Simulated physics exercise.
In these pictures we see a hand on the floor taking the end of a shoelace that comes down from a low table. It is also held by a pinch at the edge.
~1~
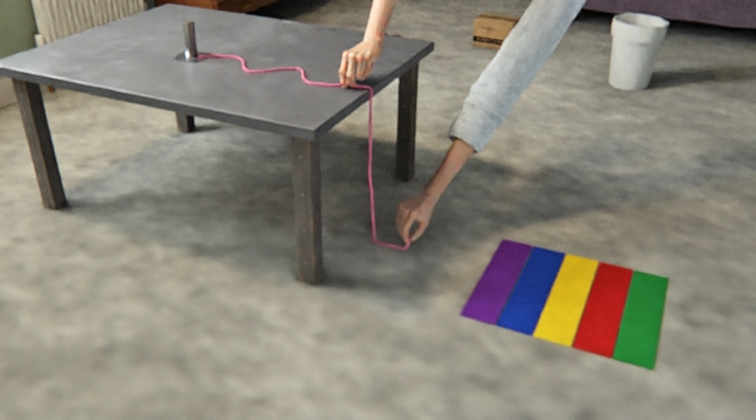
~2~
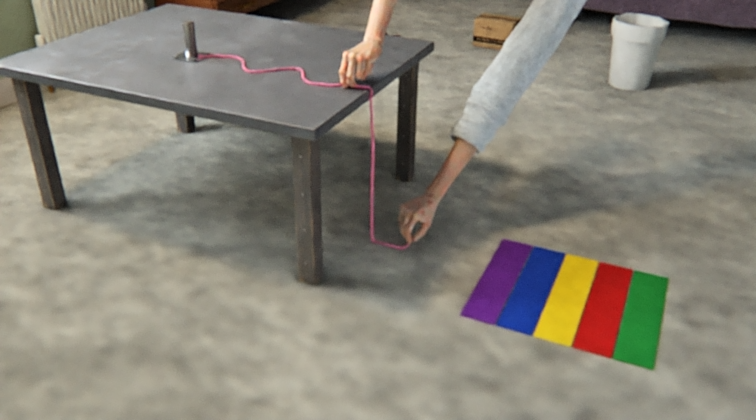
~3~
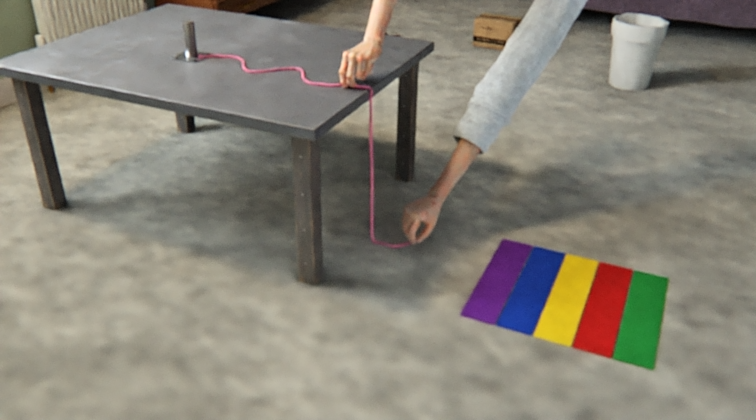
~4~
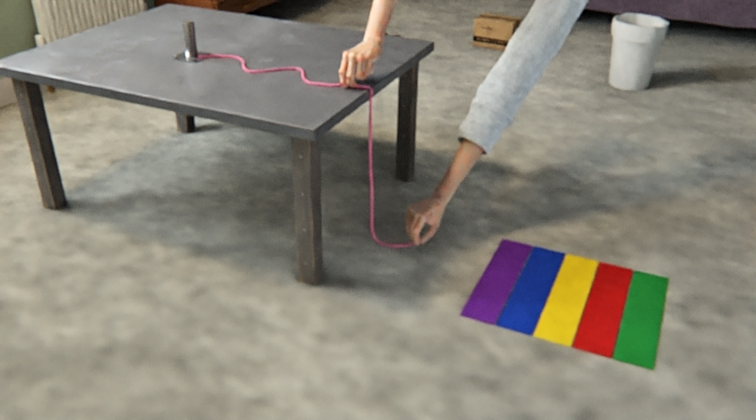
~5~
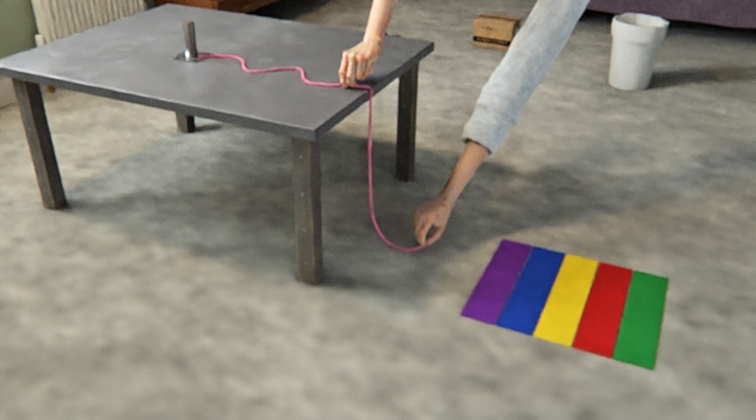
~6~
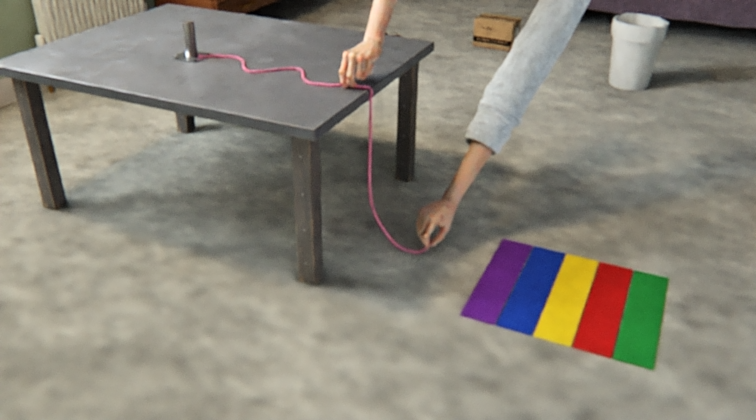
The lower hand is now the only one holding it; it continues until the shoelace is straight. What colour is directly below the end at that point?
The colour below it is yellow.
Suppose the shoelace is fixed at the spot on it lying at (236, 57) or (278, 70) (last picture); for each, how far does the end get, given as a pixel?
Pixel positions per try: (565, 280); (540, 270).
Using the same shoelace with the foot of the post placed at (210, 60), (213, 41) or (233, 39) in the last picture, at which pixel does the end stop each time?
The three places are (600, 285), (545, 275) and (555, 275), in that order.
Soon after, end near (505, 263); over purple.
Then, end near (548, 274); over blue.
At full stretch, end near (572, 280); over yellow. Over yellow.
